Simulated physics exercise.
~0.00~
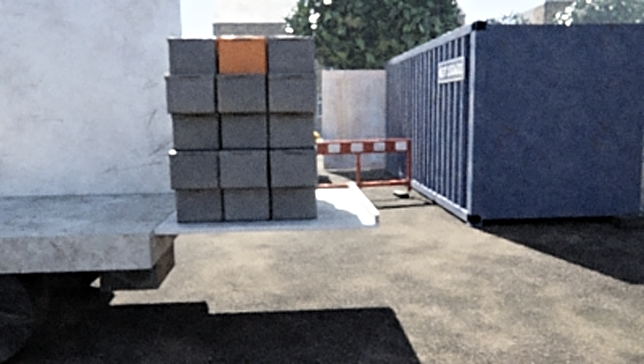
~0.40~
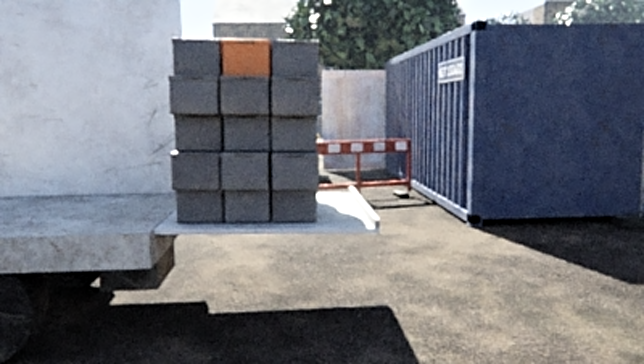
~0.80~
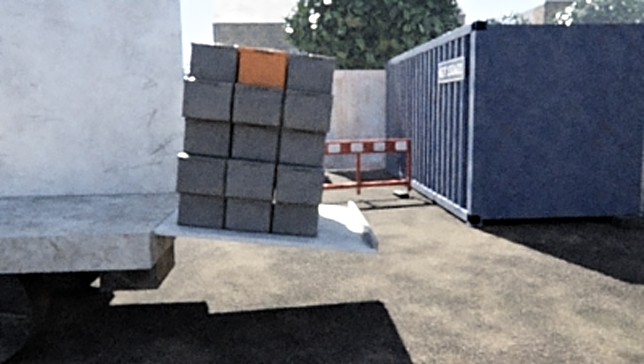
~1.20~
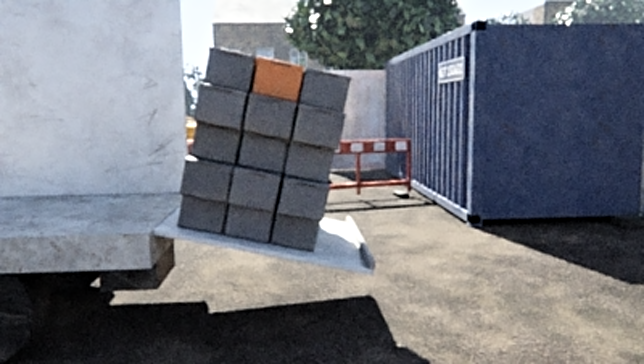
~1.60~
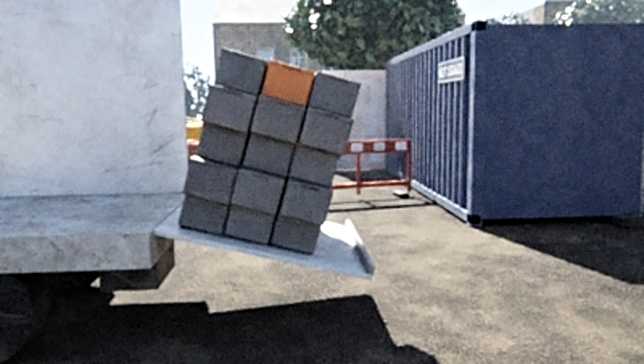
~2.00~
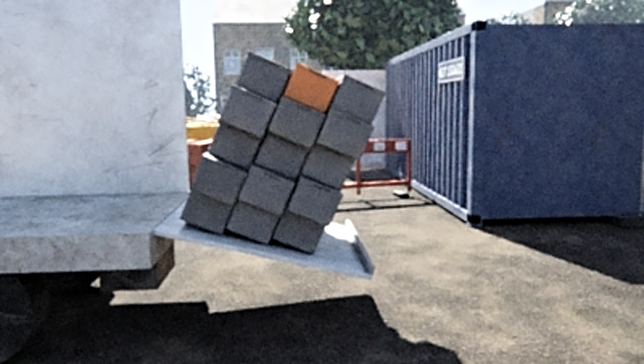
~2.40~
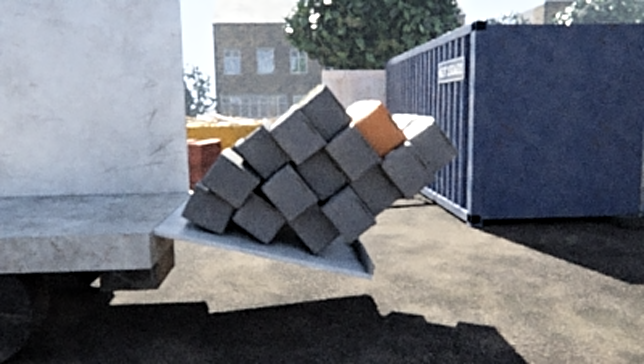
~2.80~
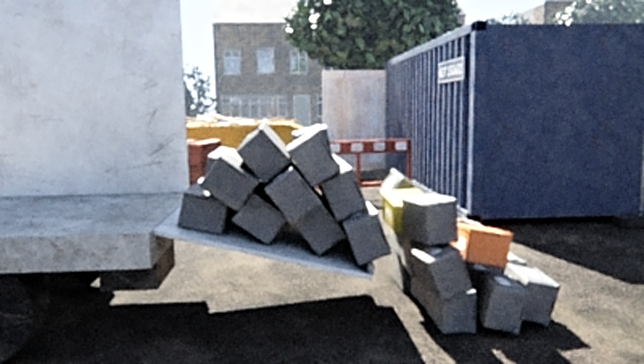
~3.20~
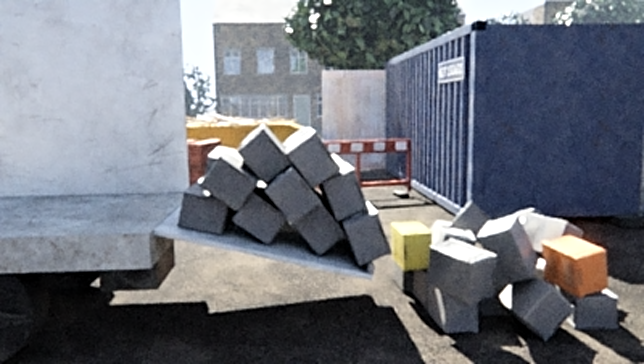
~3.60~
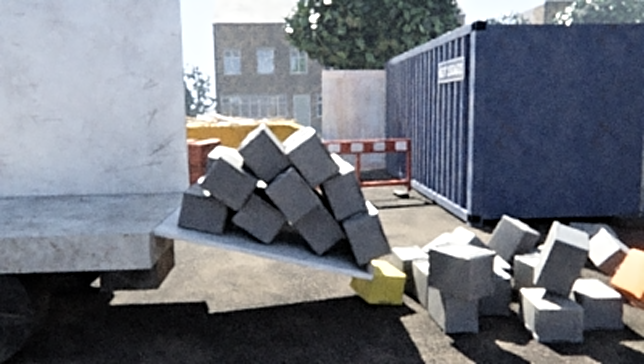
In this clip, a stack of grey boxes with an orange one on top stands on a lorry's tail lift, whose outer edge sinks; the stack leans right and topples, spilling the orange box, a yellow one and several grey ones onto the ground while the rest stay heaped on the sloping platform.
